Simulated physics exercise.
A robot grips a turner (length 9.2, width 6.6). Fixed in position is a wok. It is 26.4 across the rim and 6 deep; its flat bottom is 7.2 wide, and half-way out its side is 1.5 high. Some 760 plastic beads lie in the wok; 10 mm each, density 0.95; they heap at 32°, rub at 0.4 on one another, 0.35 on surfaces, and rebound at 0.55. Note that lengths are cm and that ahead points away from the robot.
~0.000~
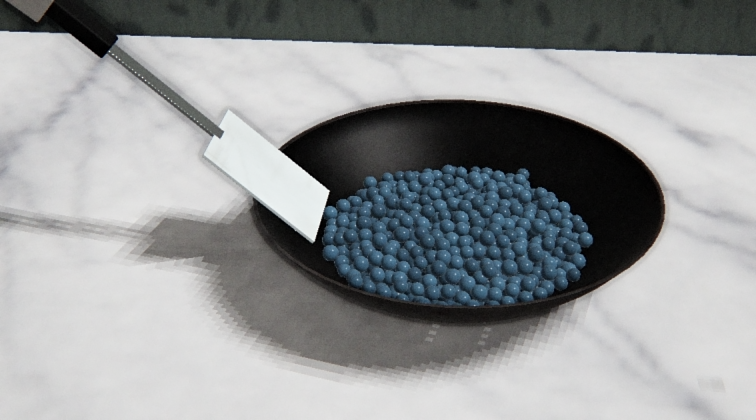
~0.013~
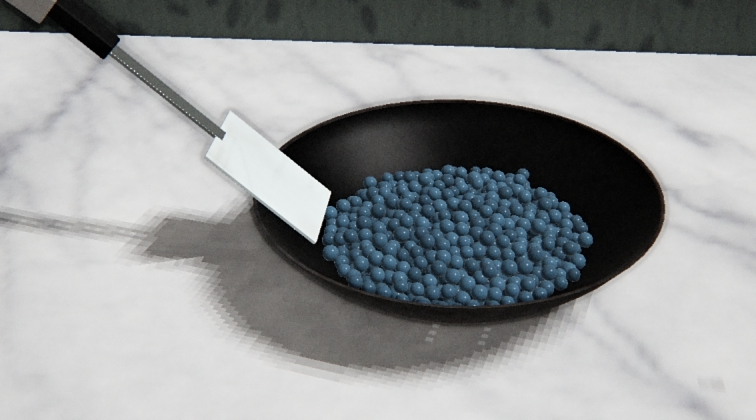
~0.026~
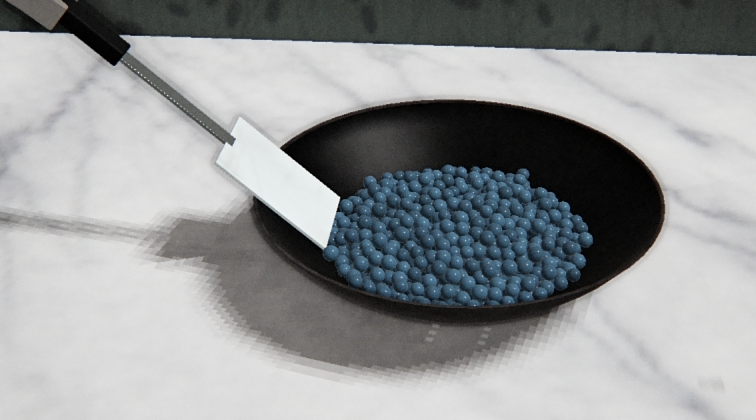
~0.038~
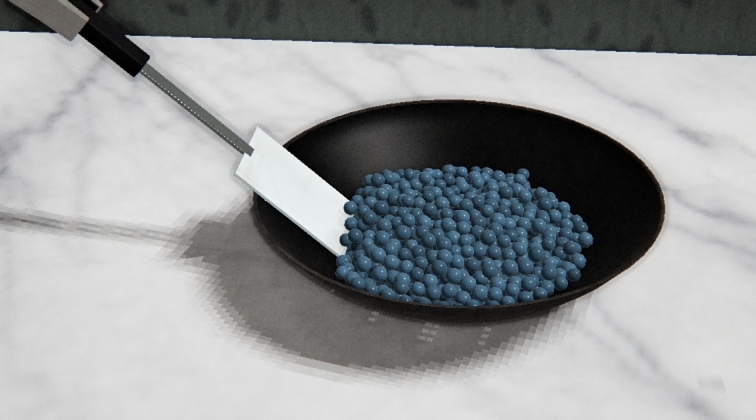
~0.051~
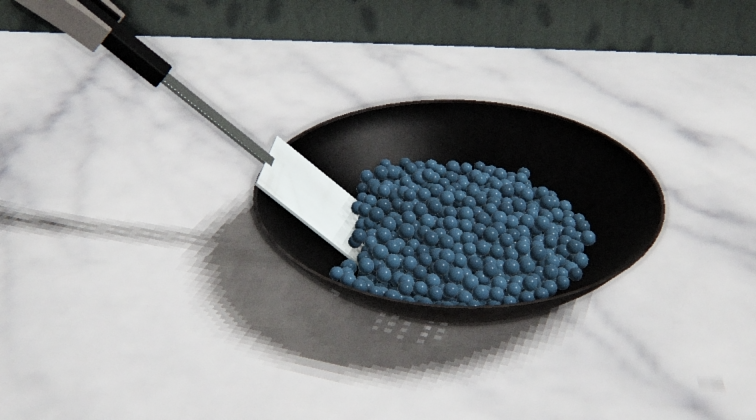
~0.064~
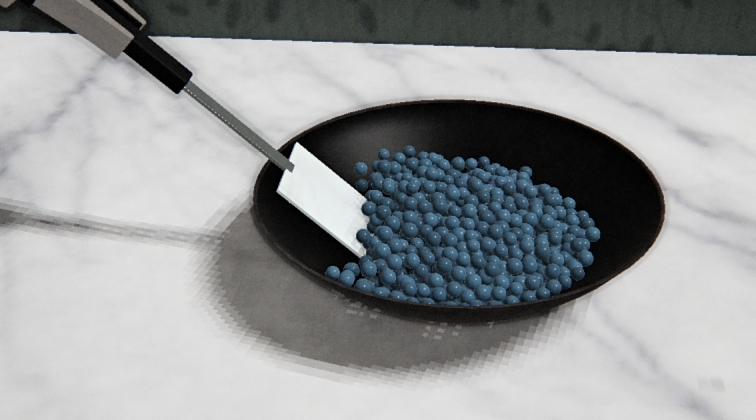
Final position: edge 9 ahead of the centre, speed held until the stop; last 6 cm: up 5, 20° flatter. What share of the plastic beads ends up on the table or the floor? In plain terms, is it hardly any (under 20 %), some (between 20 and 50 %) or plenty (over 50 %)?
Some - between 20 and 50 %.
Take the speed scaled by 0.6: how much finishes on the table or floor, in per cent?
Roughly 15 percent ends on the table or floor.
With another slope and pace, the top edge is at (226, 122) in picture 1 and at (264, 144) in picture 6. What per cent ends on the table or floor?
Some 10 percent ends up on the table or floor.
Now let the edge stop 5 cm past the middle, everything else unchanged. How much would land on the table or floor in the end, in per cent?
15 %, roughly.
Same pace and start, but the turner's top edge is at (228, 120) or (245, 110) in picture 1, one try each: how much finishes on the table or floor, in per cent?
Some 30 and 30 per cent.
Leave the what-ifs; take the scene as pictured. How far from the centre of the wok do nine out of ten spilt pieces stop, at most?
I'd put it at about 75 centimetres.
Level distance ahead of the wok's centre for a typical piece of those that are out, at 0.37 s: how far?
About 24 cm.
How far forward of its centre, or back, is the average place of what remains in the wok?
About 3.0 centimetres ahead.
After 0.11 s, sloping 42°, highest piece 6 above the table; 763 in the wok.
After 0.15 s, sloping 37°, highest piece 7 above the table; 763 in the wok.
After 0.37 s, sloping 22°, highest piece 18 above the table; 533 in the wok, 75 on the table or floor, 155 on the blade or in flight.
After 1.42 s, sloping 22°, highest piece 5 above the table; 533 in the wok, 230 on the table or floor.
At rest, 533 in the wok, 230 on the table or floor. That is 30 % on the table or floor.
